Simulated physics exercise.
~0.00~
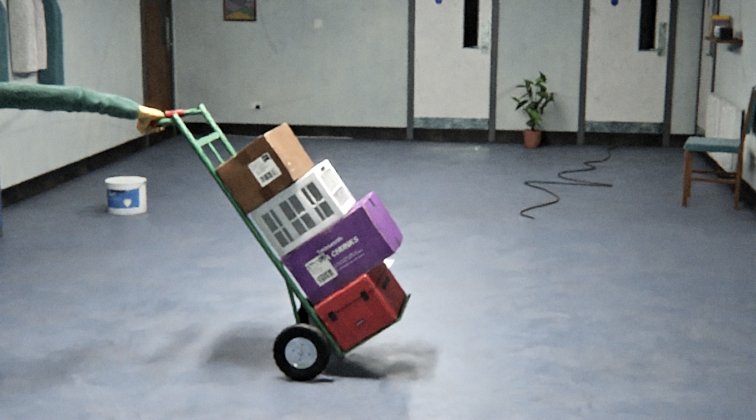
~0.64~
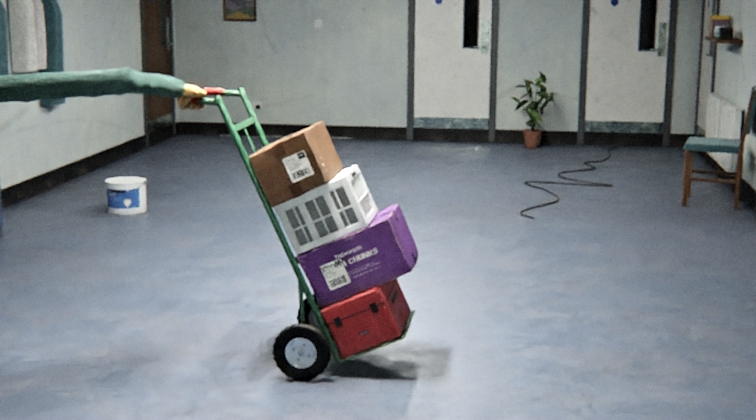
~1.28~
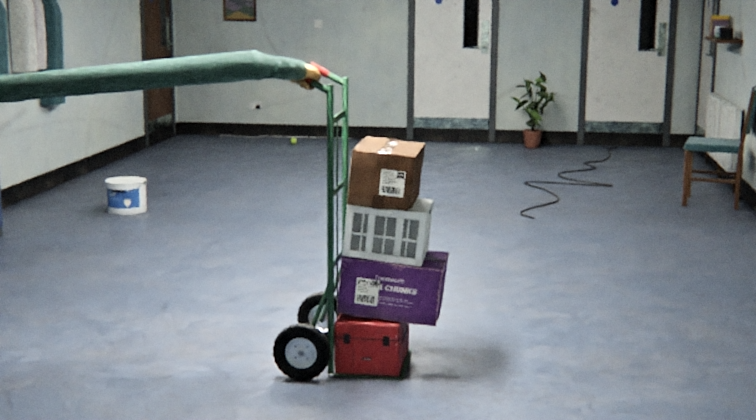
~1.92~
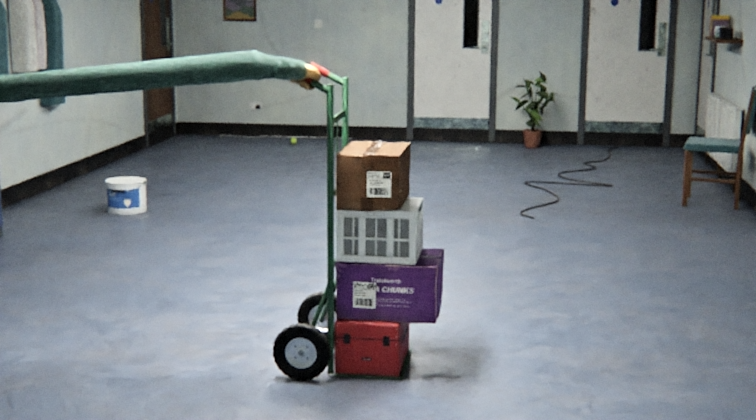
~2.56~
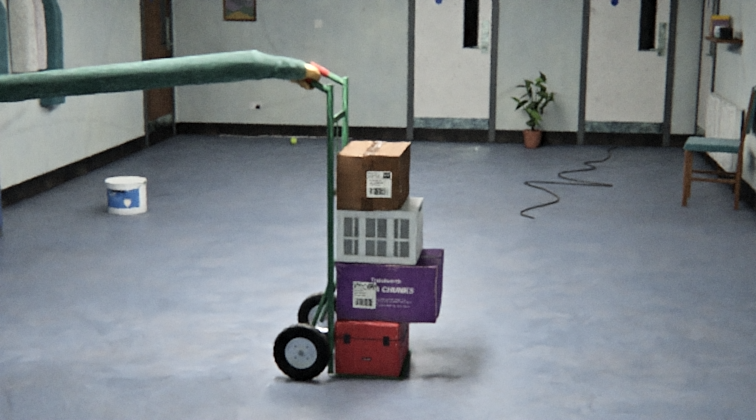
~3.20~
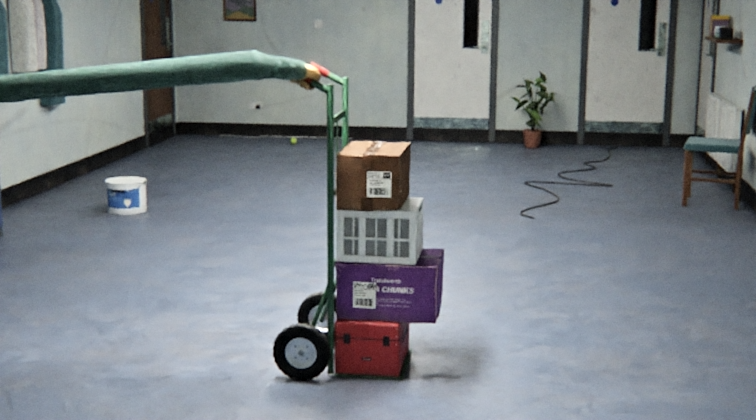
The clip opens on a green sack truck tilted back to the left in a blue-floored room, held at its handle by a long green-sleeved arm. It carries a red toolbox at the bottom, then a purple parcel, a white crate and a brown box on top. The arm lets the truck swing forward to the right until it stands upright. As it stops, the upper three items tip slightly forward, away from the frame. They then settle back level, and the truck stands still with all four items stacked and the hand still at the handle.
